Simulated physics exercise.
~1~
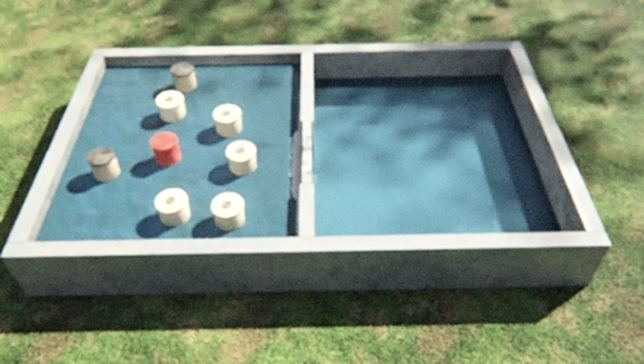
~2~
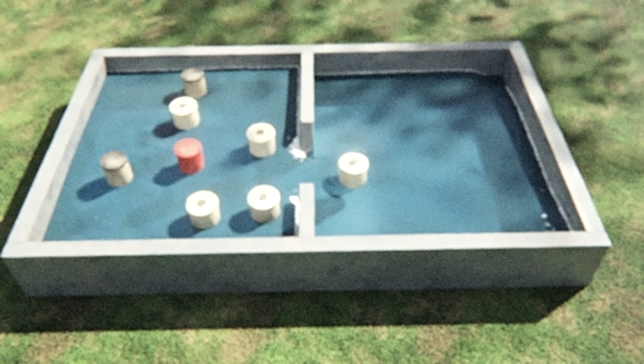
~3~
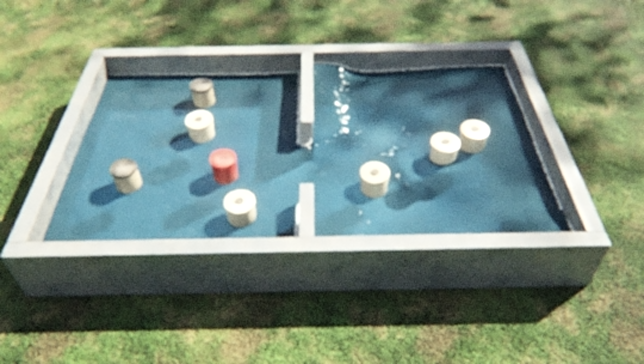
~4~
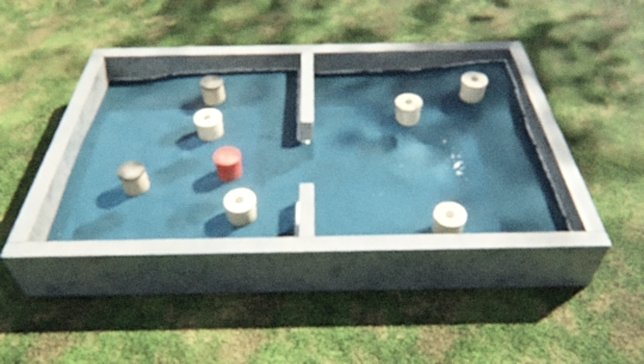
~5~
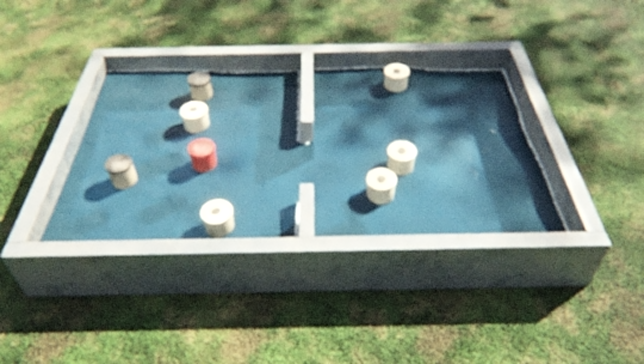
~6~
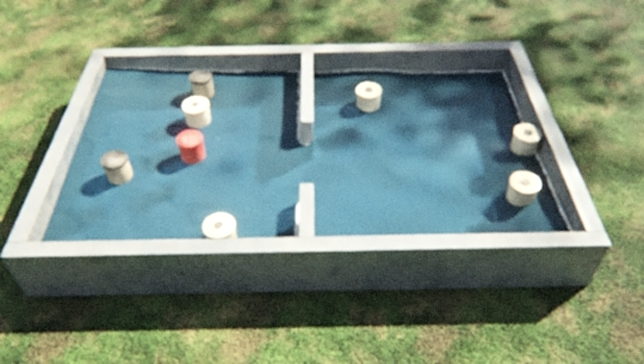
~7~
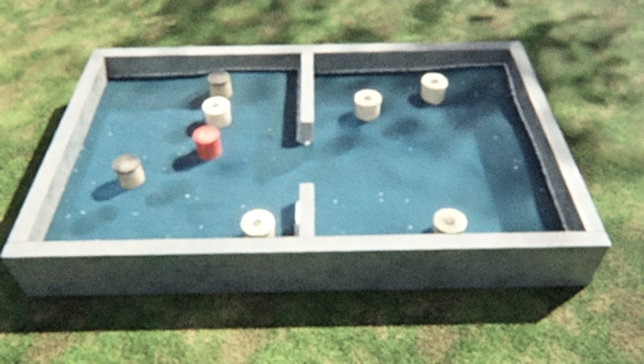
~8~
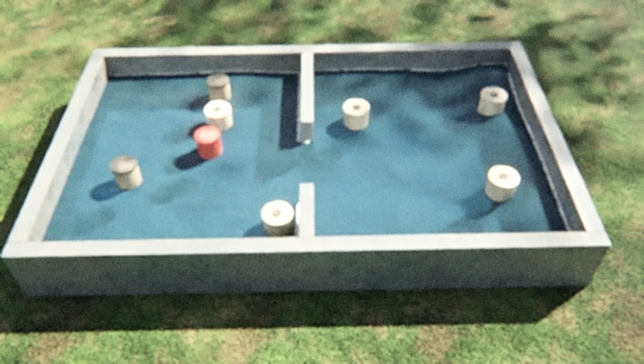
In a divided concrete basin, three pale floats drift right through the gap, leaving the red one behind.
